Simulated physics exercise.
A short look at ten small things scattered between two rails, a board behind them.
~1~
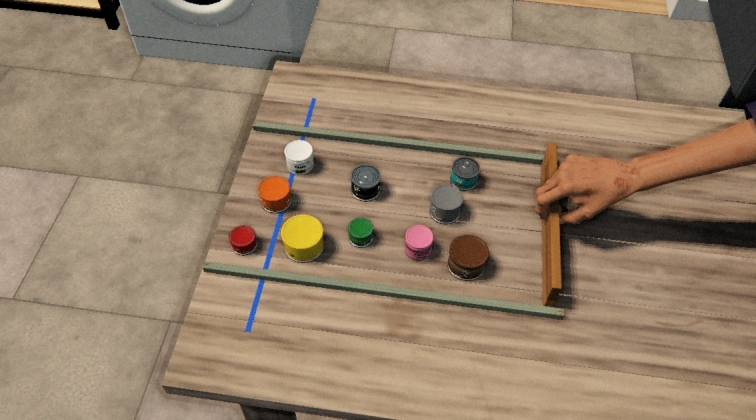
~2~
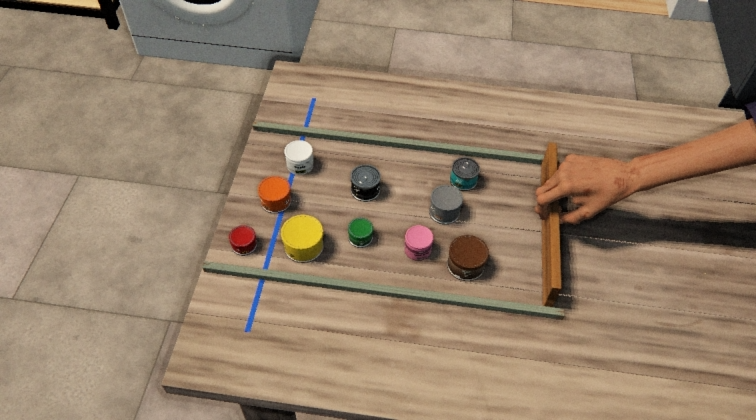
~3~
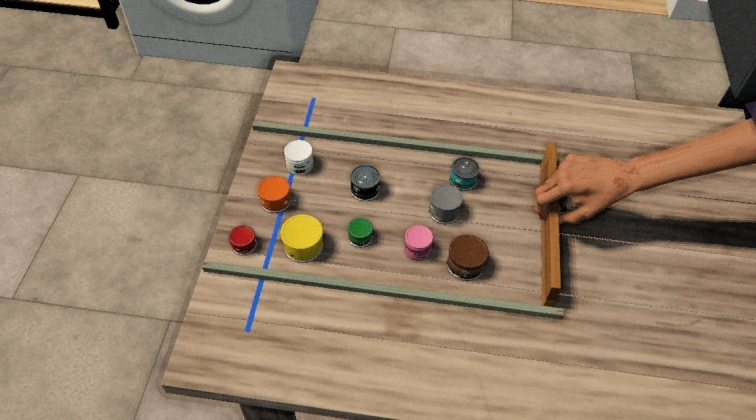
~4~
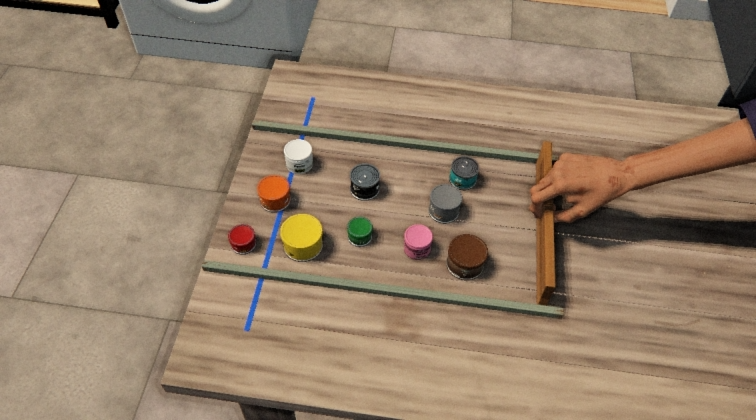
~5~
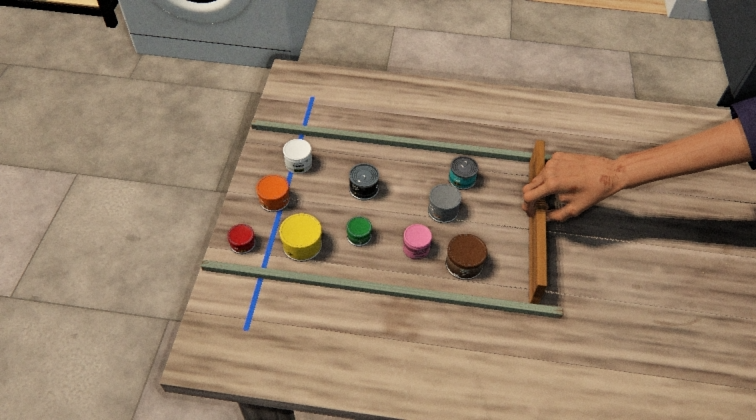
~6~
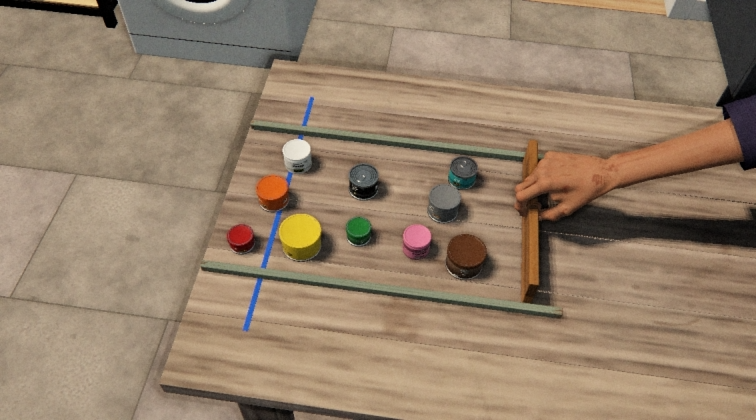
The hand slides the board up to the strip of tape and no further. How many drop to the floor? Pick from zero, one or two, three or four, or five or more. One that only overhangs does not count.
The number that fall off is one or two.
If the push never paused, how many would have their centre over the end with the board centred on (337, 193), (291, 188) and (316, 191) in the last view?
In that order 0, 1 and 0.
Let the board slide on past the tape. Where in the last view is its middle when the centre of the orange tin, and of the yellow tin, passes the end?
For the orange tin at (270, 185), for the yellow tin at (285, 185).
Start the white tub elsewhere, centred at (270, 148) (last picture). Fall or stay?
The white tub remains up.
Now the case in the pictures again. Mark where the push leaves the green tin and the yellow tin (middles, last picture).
The green tin at (239, 214), the yellow tin at (212, 231).
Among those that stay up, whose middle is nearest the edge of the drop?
The yellow tin ends nearest.
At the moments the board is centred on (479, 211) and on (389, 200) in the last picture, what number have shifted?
First 1, then 6.
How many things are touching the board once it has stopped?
5 of them.
Soon after, none off yet; red tin at rest near (241, 239); orange tin at rest near (273, 194); white tub at rest near (298, 157).
Then, none off yet; red tin moved about its own width near (217, 238); orange tin at rest near (273, 194); white tub moved a little near (285, 151).
At rest, the number that fall off is one or two; fallen, red tin.
